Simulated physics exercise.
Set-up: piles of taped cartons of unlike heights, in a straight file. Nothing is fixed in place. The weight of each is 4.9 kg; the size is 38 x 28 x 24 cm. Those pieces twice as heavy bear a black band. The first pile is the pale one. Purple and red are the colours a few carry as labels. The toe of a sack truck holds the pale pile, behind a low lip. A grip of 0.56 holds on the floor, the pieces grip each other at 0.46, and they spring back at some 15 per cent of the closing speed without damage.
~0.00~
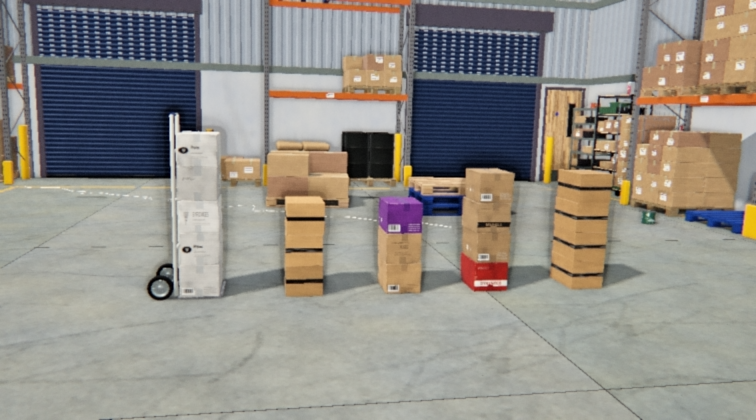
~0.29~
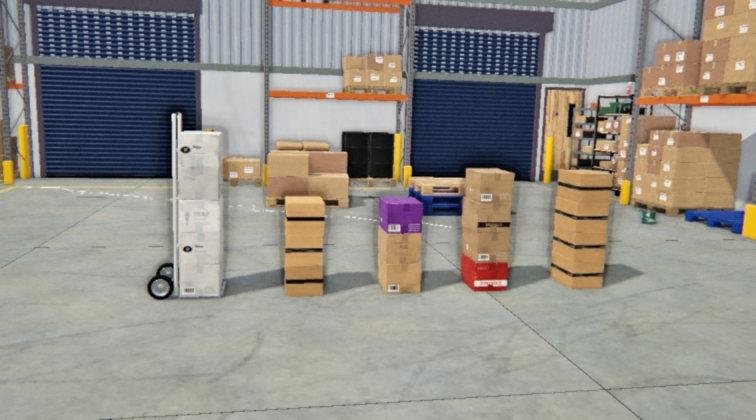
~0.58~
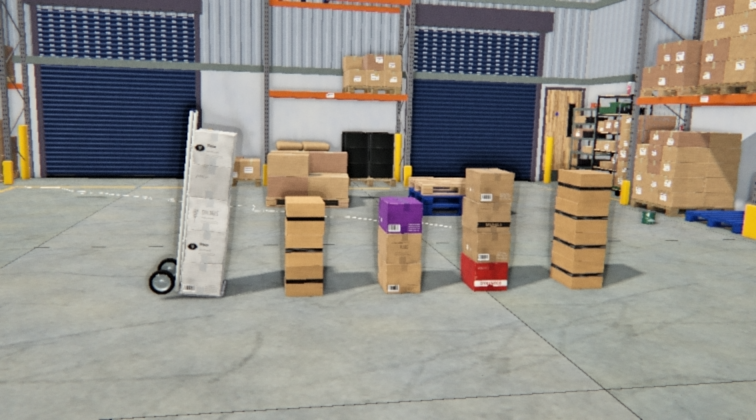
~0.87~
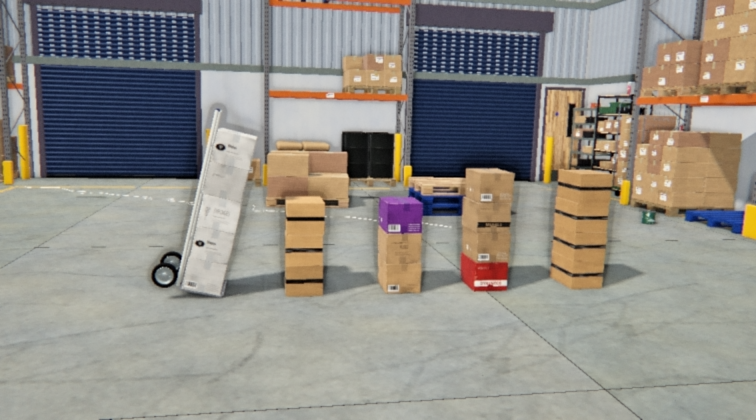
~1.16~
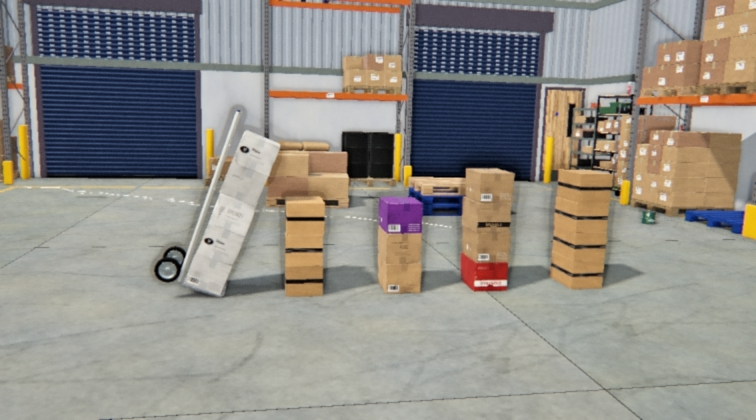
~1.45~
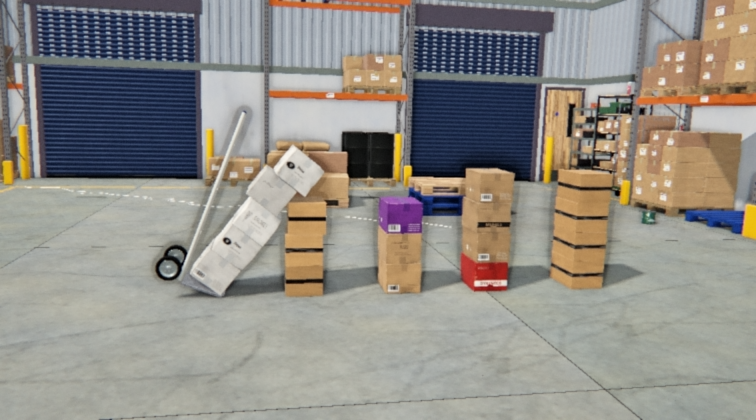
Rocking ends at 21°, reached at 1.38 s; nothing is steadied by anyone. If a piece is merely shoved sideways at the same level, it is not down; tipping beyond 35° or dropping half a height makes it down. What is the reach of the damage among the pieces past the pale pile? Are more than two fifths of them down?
No.
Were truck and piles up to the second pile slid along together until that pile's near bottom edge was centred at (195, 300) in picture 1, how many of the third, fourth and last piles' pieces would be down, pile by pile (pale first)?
That would give third 0, fourth 0 and last 0.
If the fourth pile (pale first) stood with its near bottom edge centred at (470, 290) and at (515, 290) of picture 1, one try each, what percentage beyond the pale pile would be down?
In order, 0 then 0 per cent.
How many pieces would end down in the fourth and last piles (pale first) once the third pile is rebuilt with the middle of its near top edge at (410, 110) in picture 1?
Fourth 0, last 0.
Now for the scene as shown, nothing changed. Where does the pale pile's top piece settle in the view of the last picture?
The top pale piece ends up roughly at (362, 272).
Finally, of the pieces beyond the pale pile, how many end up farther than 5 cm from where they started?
That comes to 0 in total.
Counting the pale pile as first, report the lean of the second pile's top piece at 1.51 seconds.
It sits around 0° from upright.
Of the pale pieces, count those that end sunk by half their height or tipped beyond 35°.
Exactly 5 of the pale pieces.
Around 1.51 s, 5 of the pale pile down; none of the 14 other cartons down, 1 disturbed.
Around 2.02 s, 5 of the pale pile down; none of the 14 other cartons down, 2 disturbed; purple carton displaced 29 mm.
Finally (2.5 s), 5 of the pale pile down; none of the 14 other cartons down, 2 disturbed; purple carton displaced 44 mm; red carton unmoved. That is 0 per cent. Seen by the last camera, middles, purple carton near (405, 215), red carton near (483, 271).
